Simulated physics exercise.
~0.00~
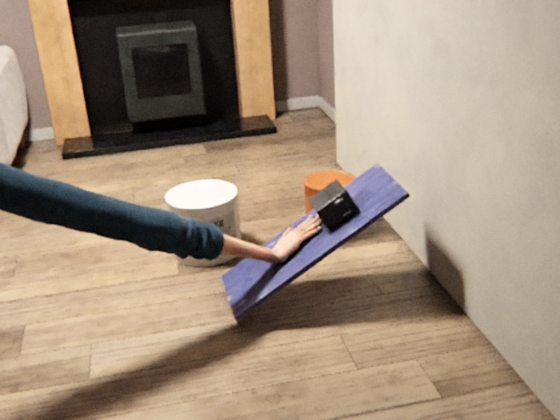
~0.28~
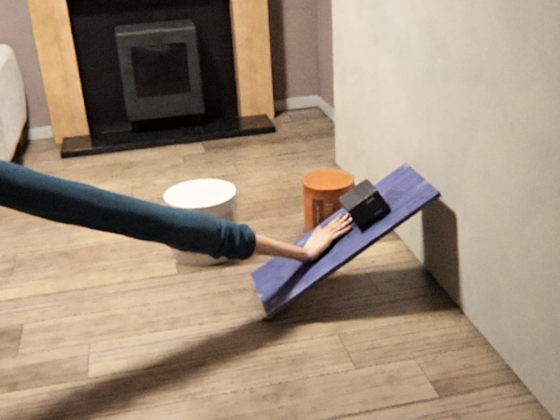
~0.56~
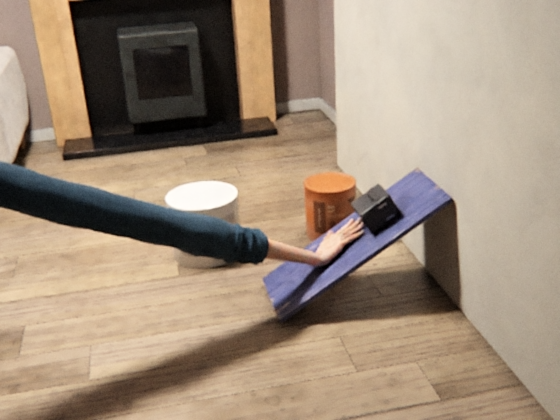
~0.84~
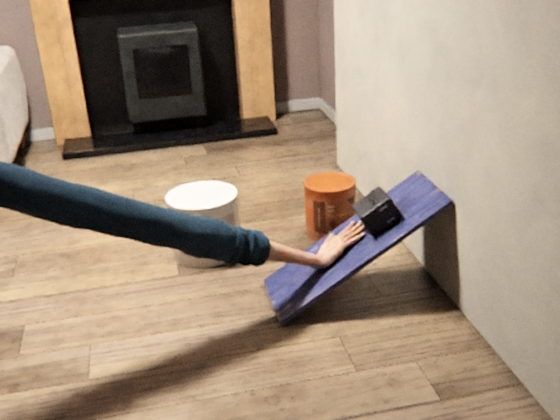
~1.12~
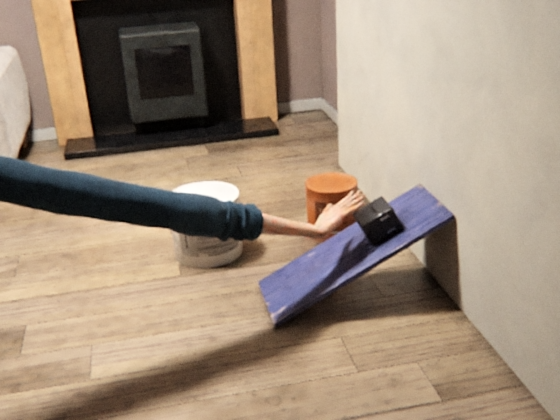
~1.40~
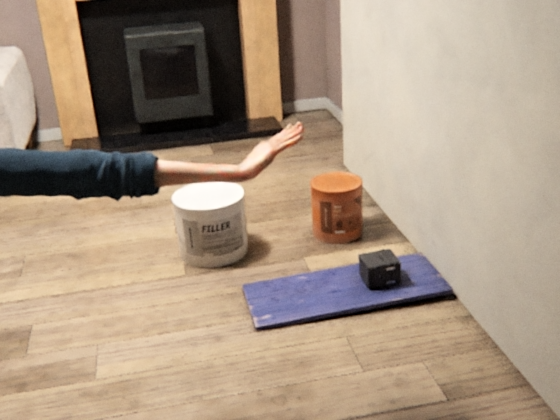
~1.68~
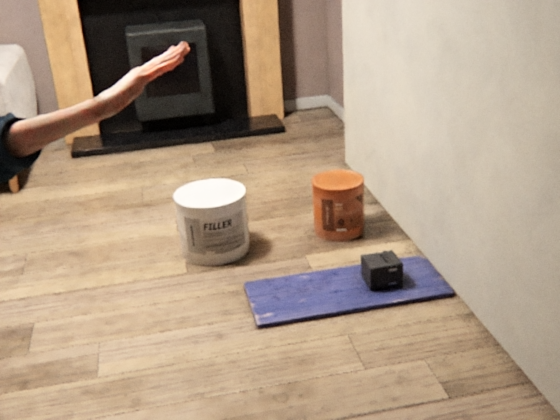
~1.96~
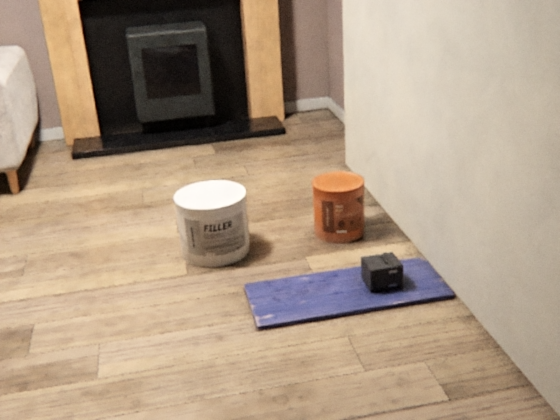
On a wooden floor, a hand leaning a blue board against a bare wall, letting go, the board sliding down flat.
